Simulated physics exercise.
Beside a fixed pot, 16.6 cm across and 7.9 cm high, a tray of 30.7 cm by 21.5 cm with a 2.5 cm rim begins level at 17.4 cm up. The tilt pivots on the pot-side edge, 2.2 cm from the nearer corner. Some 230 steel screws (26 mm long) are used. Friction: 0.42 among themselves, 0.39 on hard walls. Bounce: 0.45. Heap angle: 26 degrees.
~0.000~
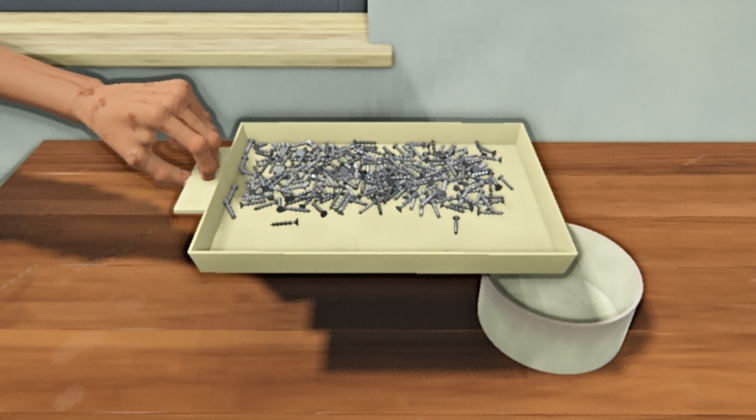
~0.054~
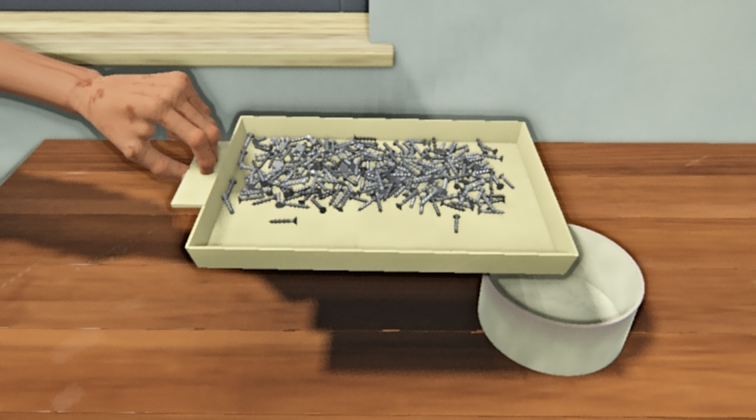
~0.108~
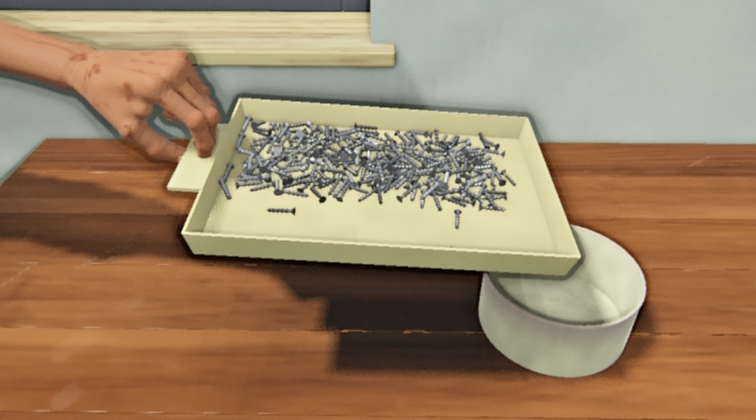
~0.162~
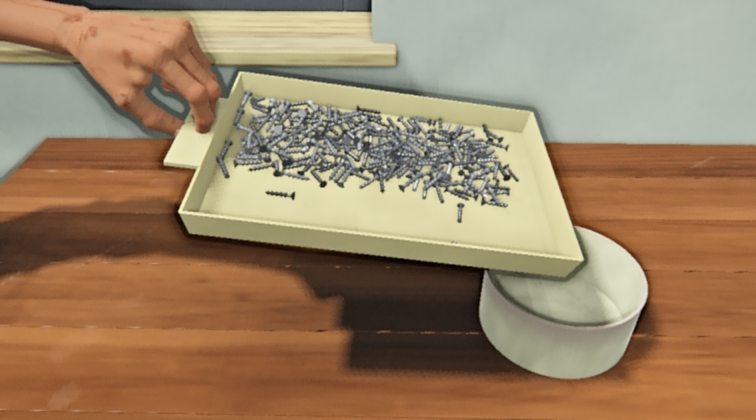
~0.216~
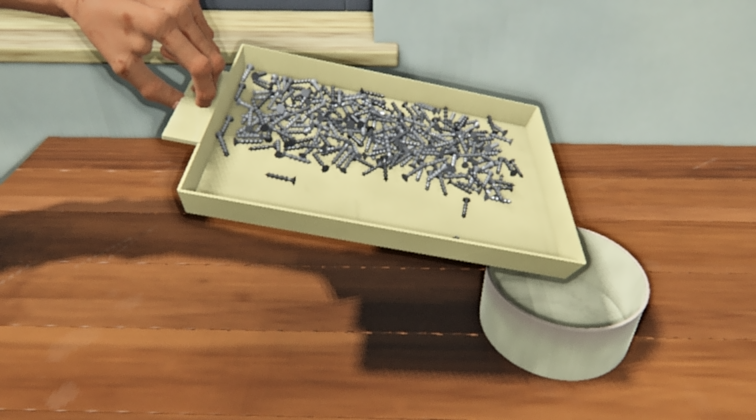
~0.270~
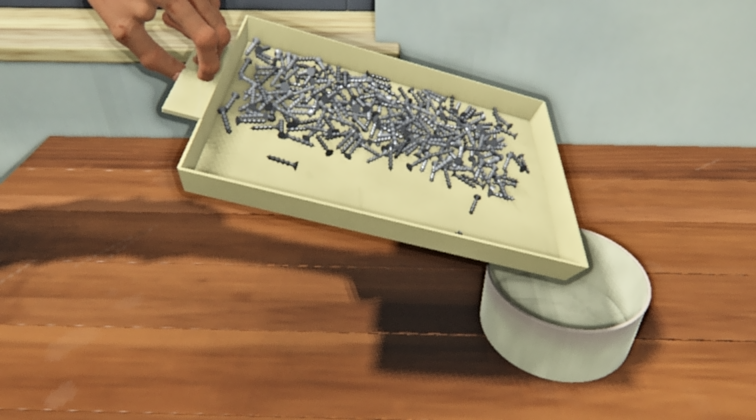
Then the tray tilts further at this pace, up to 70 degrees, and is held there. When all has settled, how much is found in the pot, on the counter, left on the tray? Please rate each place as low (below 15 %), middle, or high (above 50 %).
Pot: Low, counter: High, tray: Middle.
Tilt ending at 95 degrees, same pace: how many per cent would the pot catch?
Roughly 5 percent.
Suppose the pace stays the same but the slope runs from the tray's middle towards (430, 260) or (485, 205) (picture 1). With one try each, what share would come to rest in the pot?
0 and 45 %.
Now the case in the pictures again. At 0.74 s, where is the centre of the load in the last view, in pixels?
Approximately (578, 206) in the last view.
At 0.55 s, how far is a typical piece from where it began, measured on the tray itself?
It has moved some 6 cm from its start.
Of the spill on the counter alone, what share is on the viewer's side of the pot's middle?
Estimate: Close to 100 per cent of the pieces.
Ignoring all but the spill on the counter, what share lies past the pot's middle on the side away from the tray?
That comes to roughly 80 percent.
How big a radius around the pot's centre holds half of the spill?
Distance: Roughly 18 cm.
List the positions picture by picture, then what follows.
Tray tilt 0 degrees, front corners at (196, 249) and (569, 250); middle of the pieces at (376, 177); pot at (561, 268), in the first frame.
Tray tilt 1 degrees, front corners at (194, 244) and (571, 251); middle of the pieces at (376, 174), in the second frame.
Tray tilt 4 degrees, front corners at (190, 230) and (573, 253), lowest corner right front; middle of the pieces at (377, 164), in the third frame.
Tray tilt 9 degrees, front corners at (188, 209) and (576, 255), lowest corner right front; middle of the pieces at (379, 150), in the fourth frame.
Tray tilt 14 degrees, front corners at (187, 187) and (579, 258), lowest corner right front; middle of the pieces at (383, 136), in the fifth frame.
Tray tilt 19 degrees, front corners at (187, 165) and (581, 261), lowest corner right front; middle of the pieces at (388, 122); pot at (567, 272). The tray's pace is about 90 degrees a second, in the sixth frame.
After 0.55 s, tilt 44 degrees; the tray holds 100 %, the pot 0 %.
Then, at 0.74 s, tilt 61 degrees; the tray holds 100 %, the pot 0 %.
Then, at 1.04 s, tilt 70 degrees; the tray holds 40 %, the pot 5 %.
By 2.4 s all is still; pot 5 %, counter 60 %, tray 35 %.
